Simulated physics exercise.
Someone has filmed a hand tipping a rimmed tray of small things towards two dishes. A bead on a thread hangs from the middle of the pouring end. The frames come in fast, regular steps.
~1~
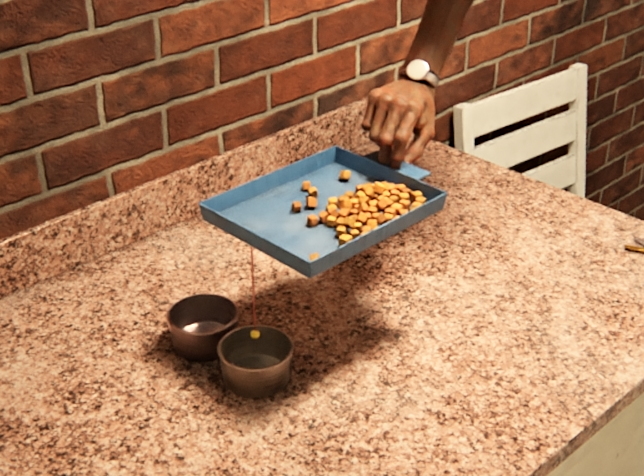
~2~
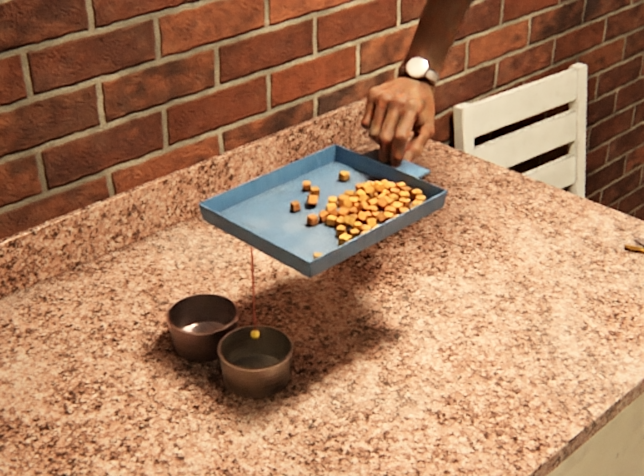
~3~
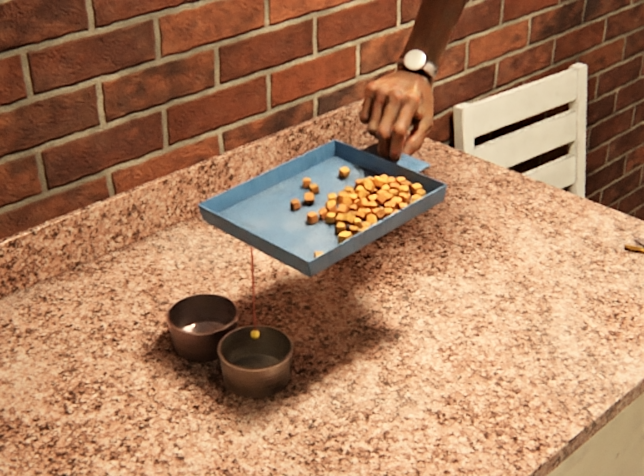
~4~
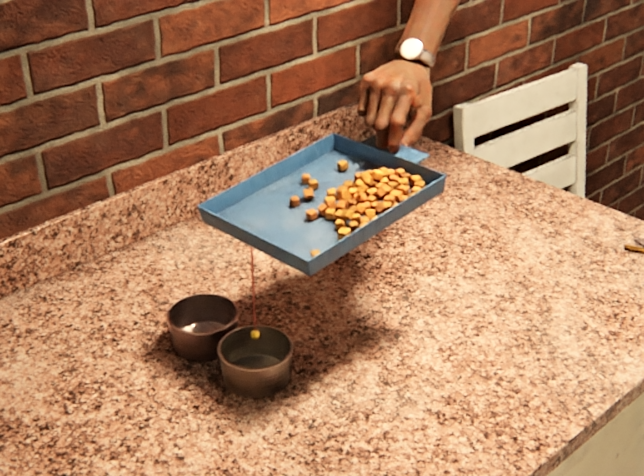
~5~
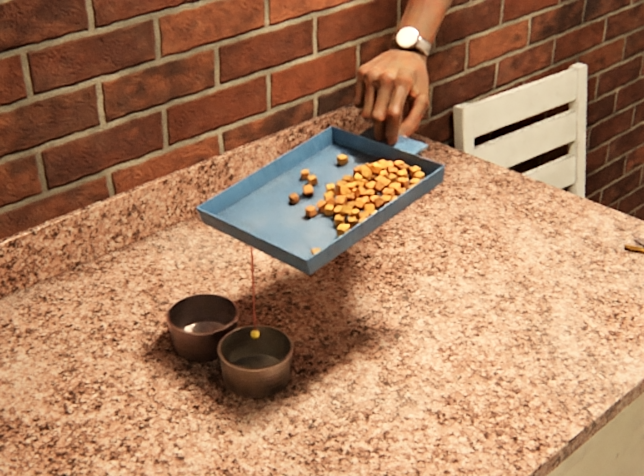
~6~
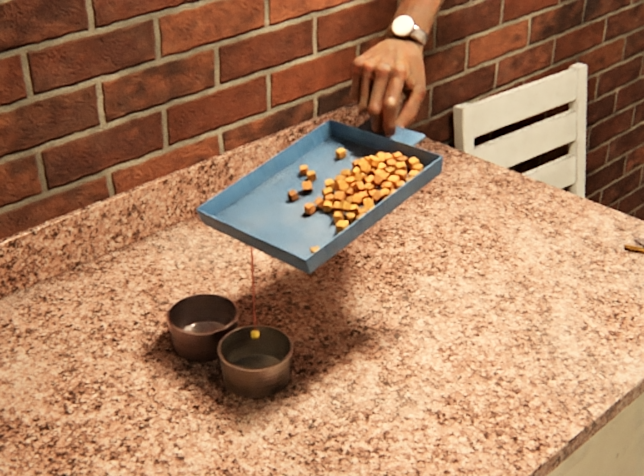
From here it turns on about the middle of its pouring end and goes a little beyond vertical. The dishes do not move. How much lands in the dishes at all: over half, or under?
Caught overall: Under half.
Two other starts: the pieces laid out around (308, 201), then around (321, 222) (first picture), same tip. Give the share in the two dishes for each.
Roughly 20 per cent, and 20 per cent.
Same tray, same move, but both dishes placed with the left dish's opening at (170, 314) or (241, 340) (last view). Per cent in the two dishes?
About 40 and 0 per cent.
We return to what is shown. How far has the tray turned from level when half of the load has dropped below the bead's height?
Near 110 degrees.
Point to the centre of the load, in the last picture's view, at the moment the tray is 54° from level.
Around (252, 217).
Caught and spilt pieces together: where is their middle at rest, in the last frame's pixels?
Near (152, 387).
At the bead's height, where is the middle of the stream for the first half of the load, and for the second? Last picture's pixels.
Around (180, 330) and then (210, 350).
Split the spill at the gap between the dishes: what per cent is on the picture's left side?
Close to 100 per cent.
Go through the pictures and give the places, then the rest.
Corners of the pouring end at (202, 203) and (310, 260), level; middle of the load at (359, 210), brown sugar cubes; left dish at (176, 339); right dish at (228, 375); bead on its thread at (255, 335), in the first picture.
Corners of the pouring end at (202, 203) and (310, 260), level; middle of the load at (359, 208), in the second picture.
Corners of the pouring end at (202, 204) and (309, 260), tipped barely, lowest at the left corner; middle of the load at (359, 205), in the third picture.
Corners of the pouring end at (201, 206) and (308, 259), tipped a little, lowest at the left corner; middle of the load at (359, 199), in the fourth picture.
Corners of the pouring end at (200, 207) and (307, 258), tipped a little, lowest at the left corner; middle of the load at (358, 194), in the fifth picture.
Corners of the pouring end at (199, 208) and (306, 257), tipped a little, lowest at the left corner; middle of the load at (356, 188); left dish at (176, 339); right dish at (228, 375), in the sixth picture.
Soon, tray tipped steeply; nearly all on the tray; a stray few in the air.
A while on, tray tipped right over; nearly all on the tray; a stray few in the left dish; a small part outside both.
Towards the end, tray tipped past a quarter turn; about a quarter in the left dish; most outside both.
Finally, tray tipped past a quarter turn; none in the right dish; about a quarter in the left dish; most outside both.
